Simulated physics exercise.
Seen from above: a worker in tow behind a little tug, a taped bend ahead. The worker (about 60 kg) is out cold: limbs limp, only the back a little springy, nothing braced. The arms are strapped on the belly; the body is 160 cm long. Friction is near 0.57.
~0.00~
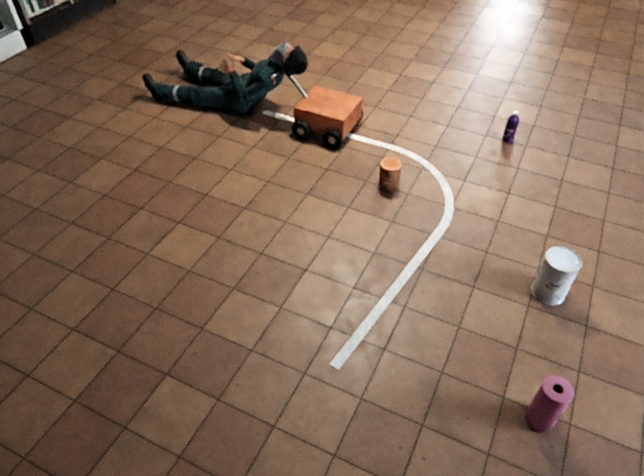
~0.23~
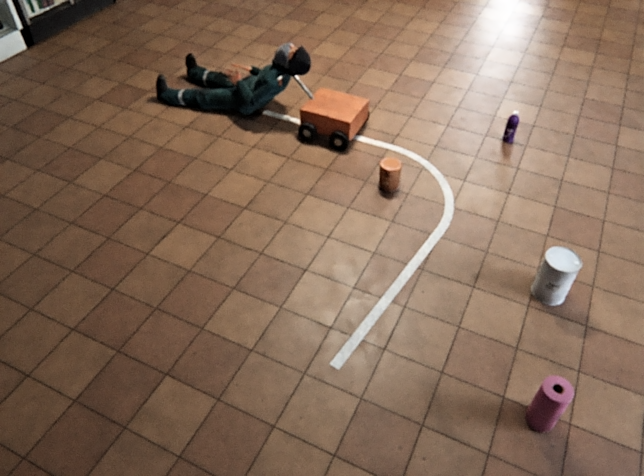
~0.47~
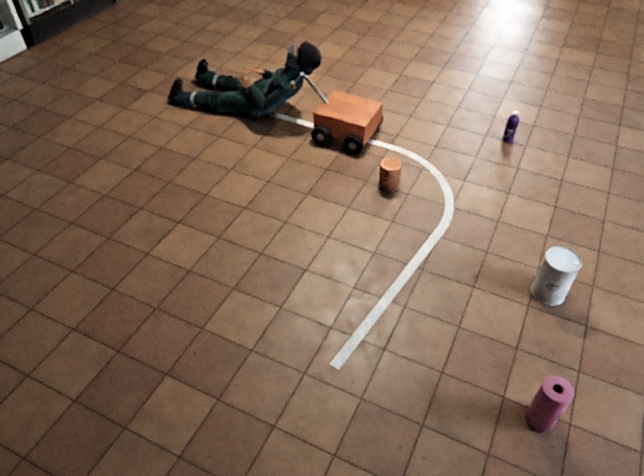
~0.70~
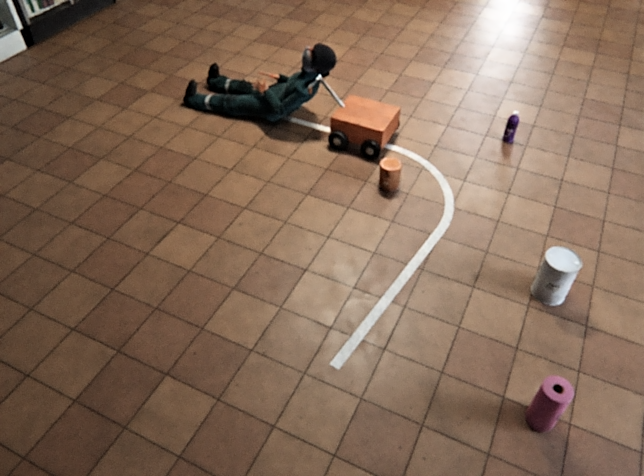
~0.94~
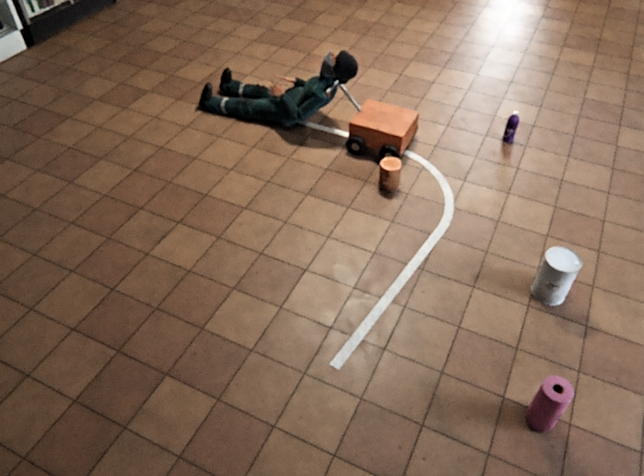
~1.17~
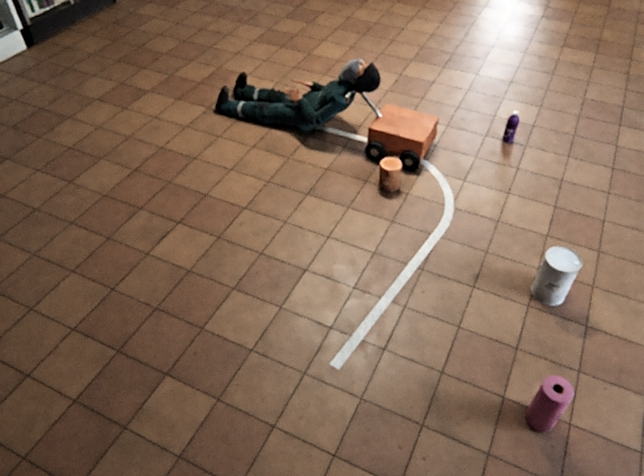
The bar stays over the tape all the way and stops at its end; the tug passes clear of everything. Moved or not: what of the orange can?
The orange can is shifted.
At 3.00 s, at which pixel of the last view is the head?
Around (469, 153).
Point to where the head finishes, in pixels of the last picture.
At about (324, 318).
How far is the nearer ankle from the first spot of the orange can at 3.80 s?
About 30 cm.
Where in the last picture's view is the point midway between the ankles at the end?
Near (403, 234).
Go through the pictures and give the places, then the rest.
In the first frame, orange can (390, 175), pink post (548, 404), end of the tape (335, 365).
In the second frame, orange can (390, 175), pink post (548, 405); tow bar 6 cm along the tape.
In the third frame, orange can (390, 175), pink post (548, 405); tow bar 18 cm along the tape.
In the fourth frame, orange can (390, 175), pink post (548, 405); tow bar 33 cm along the tape.
In the fifth frame, orange can (390, 175), pink post (548, 405); tow bar 48 cm along the tape.
In the sixth frame, orange can (390, 175), pink post (548, 405), end of the tape (335, 365); tow bar 65 cm along the tape.
After 2.30 s the orange can is where it stood, near (390, 175) in the last picture's view; the nearer ankle is 97 cm from that spot.
After 3.00 s the orange can is where it stood, near (390, 175) in the last picture's view; the nearer ankle is 64 cm from that spot.
After 3.80 s the orange can is 11 cm from where it stood, near (386, 184) in the last picture's view; the pink post where it stood; the nearer ankle is 32 cm from that spot.
After 4.60 s the orange can is 18 cm from where it stood, near (379, 188) in the last picture's view; the pink post where it stood; the nearer ankle is 14 cm from that spot.
By 5.4 s, orange can gets knocked; pink post stays put; white bin stays put; purple bottle stays put.
